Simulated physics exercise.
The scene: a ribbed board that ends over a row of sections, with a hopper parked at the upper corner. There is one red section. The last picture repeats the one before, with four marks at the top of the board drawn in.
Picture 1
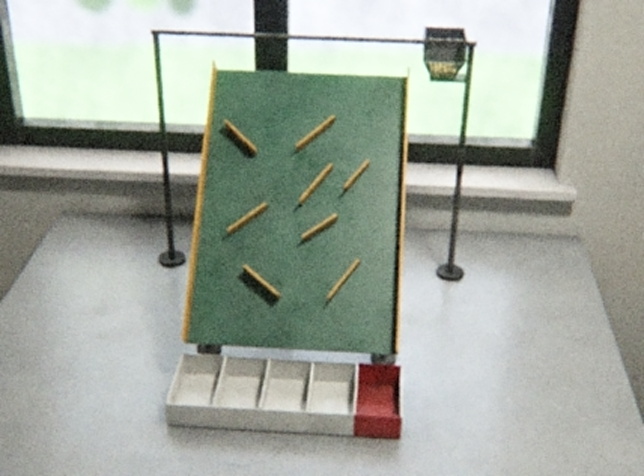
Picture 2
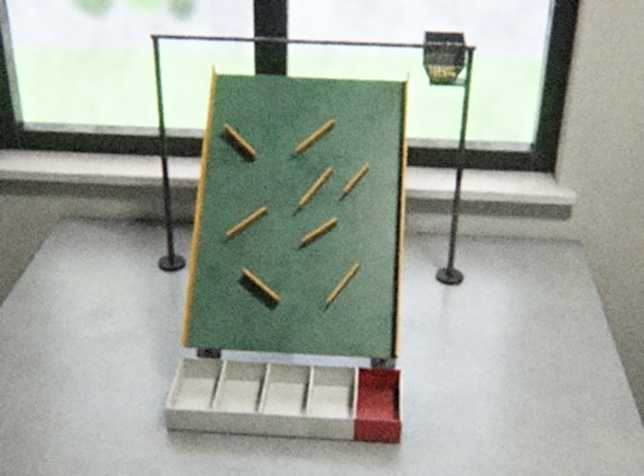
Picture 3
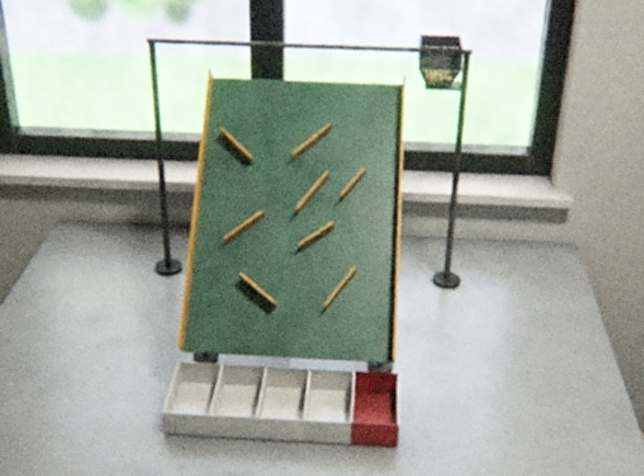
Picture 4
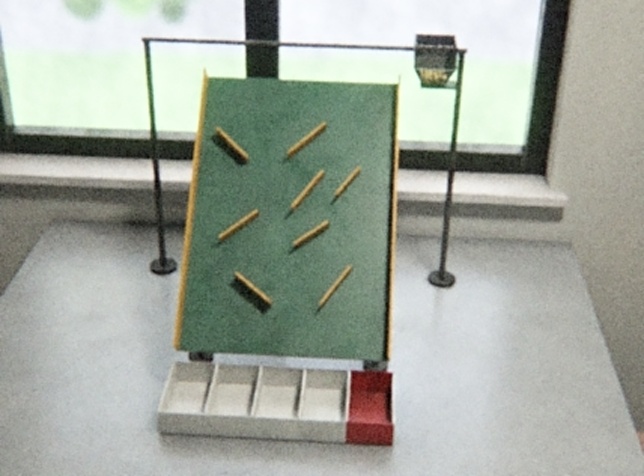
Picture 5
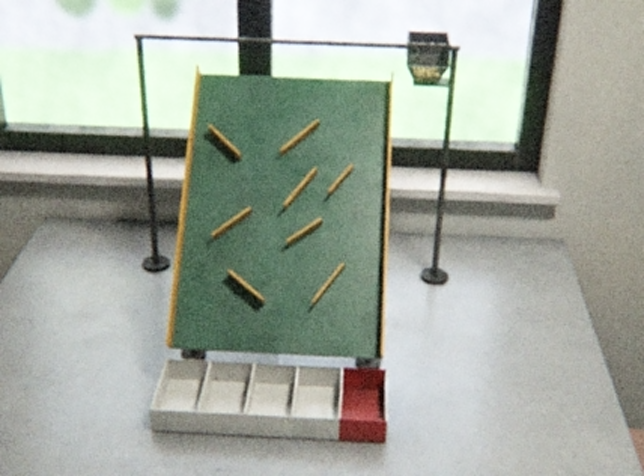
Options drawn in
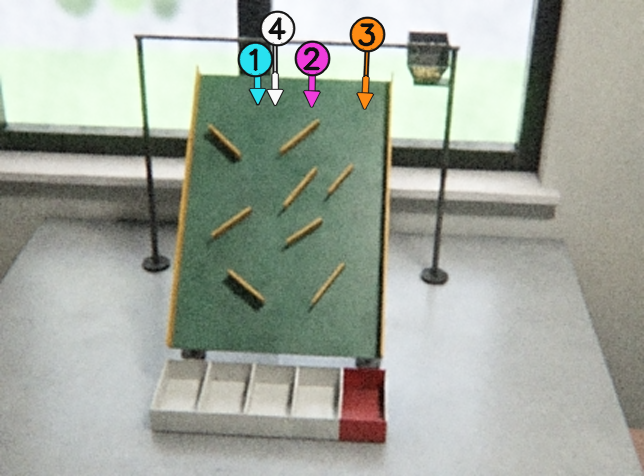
On a grey table by a window, a hopper stays still above a ribbed green board.
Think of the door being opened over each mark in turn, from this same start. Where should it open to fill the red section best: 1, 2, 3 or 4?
3 is best.
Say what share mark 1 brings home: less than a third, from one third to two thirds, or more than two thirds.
Less than a third.
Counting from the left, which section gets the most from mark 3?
It is the fifth one.
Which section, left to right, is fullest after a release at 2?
The first.
On the marked copy, mark 1 meets the board at (257, 98); mark 2 meets the board at (311, 100); mark 3 meets the board at (364, 103); mark 4 meets the board at (275, 99).
With 1, none in the red section, nearly all in other sections.
With 2, a stray few in the red section, nearly all in other sections.
With 3, about two thirds in the red section, about a third in other sections, a stray few outside the box.
With 4, a stray few in the red section, nearly all in other sections.
